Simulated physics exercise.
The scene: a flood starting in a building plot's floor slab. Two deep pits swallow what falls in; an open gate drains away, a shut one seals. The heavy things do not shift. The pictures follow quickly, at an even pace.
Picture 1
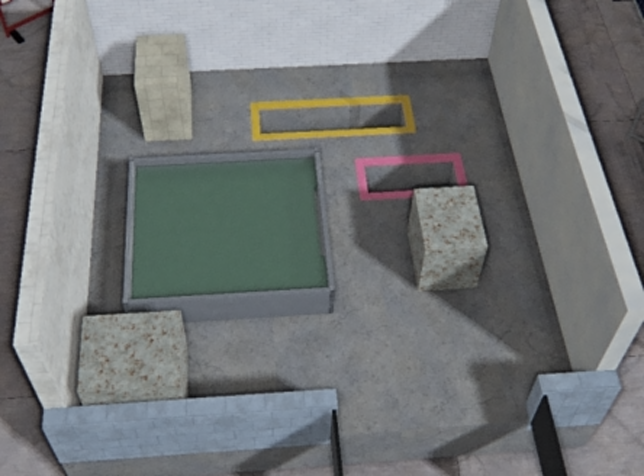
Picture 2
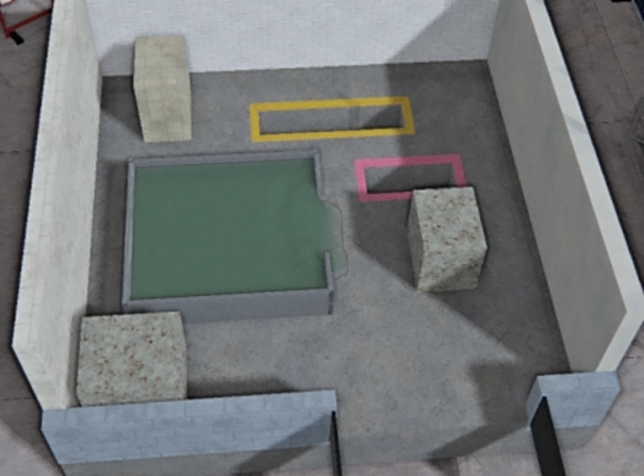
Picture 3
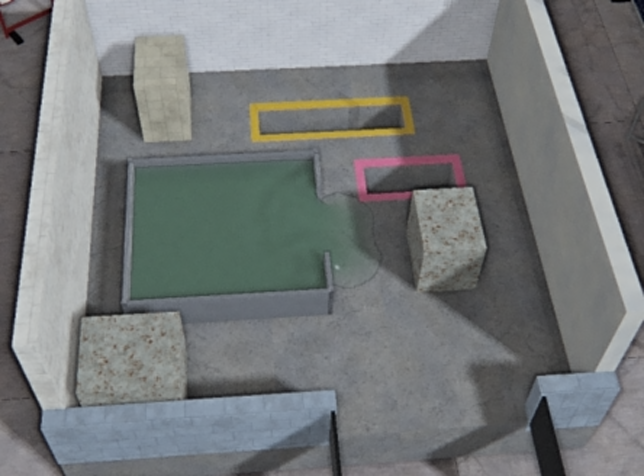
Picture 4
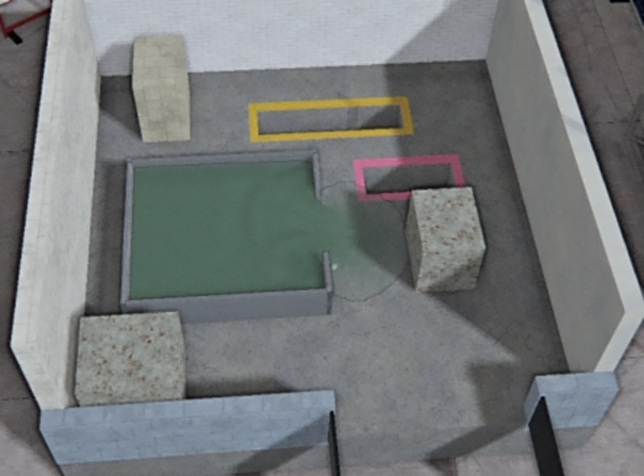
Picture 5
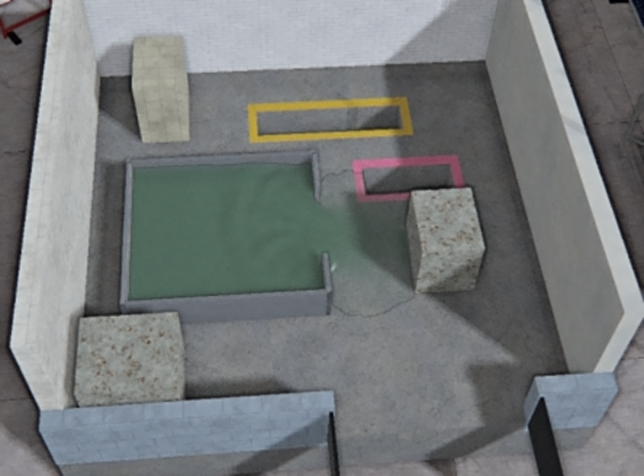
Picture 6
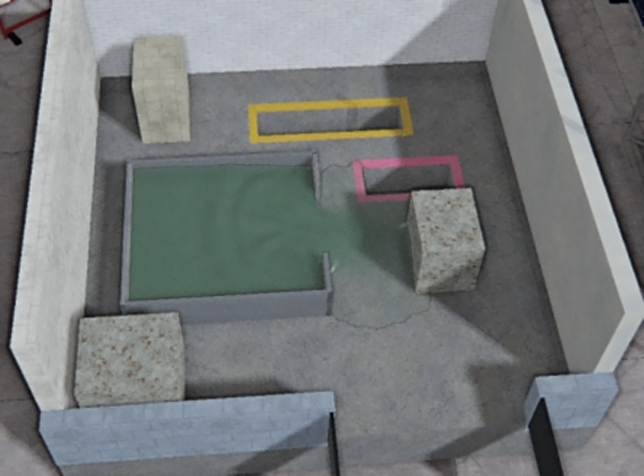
A green pool in a gray-walled tank sat still until a gap opened in its right side, and water poured out, spreading quickly across the floor to the speckled block, then creeping more slowly toward the front.
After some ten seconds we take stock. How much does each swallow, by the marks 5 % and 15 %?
The gate takes more than 15 %; the pink pit takes more than 15 %; the yellow pit takes less than 5 %.
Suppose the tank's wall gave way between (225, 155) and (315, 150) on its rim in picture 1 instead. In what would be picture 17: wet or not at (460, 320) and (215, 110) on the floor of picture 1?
In that order: Free of water, awash.
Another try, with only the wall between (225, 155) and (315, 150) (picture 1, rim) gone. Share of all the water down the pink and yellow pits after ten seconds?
In per cent: Pink 0, yellow 60.
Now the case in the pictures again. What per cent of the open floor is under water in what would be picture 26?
I make it 45 per cent.
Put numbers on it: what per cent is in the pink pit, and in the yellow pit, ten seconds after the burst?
In turn 30 and 2 per cent.
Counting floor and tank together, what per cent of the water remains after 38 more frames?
Near 64 in a hundred.
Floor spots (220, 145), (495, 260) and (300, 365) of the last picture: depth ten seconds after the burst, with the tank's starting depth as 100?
In turn 2, 4 and 4 in a hundred.
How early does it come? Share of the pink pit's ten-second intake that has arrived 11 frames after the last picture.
Roughly 25 per cent.
A moment on, water covers 15 % of the floor; the gate 0 %, the pink pit 2 %, the yellow pit 0 %.
Next, water covers 30 % of the floor; the gate 1 %, the pink pit 7 %, the yellow pit 0 %.
Then, water covers 45 % of the floor; the gate 6 %, the pink pit 14 %, the yellow pit 0 %.
Later, water covers 55 % of the floor; the gate 13 %, the pink pit 22 %, the yellow pit 0 %.
In the end, water covers 65 % of the floor; the gate 21 %, the pink pit 29 %, the yellow pit 2 %.
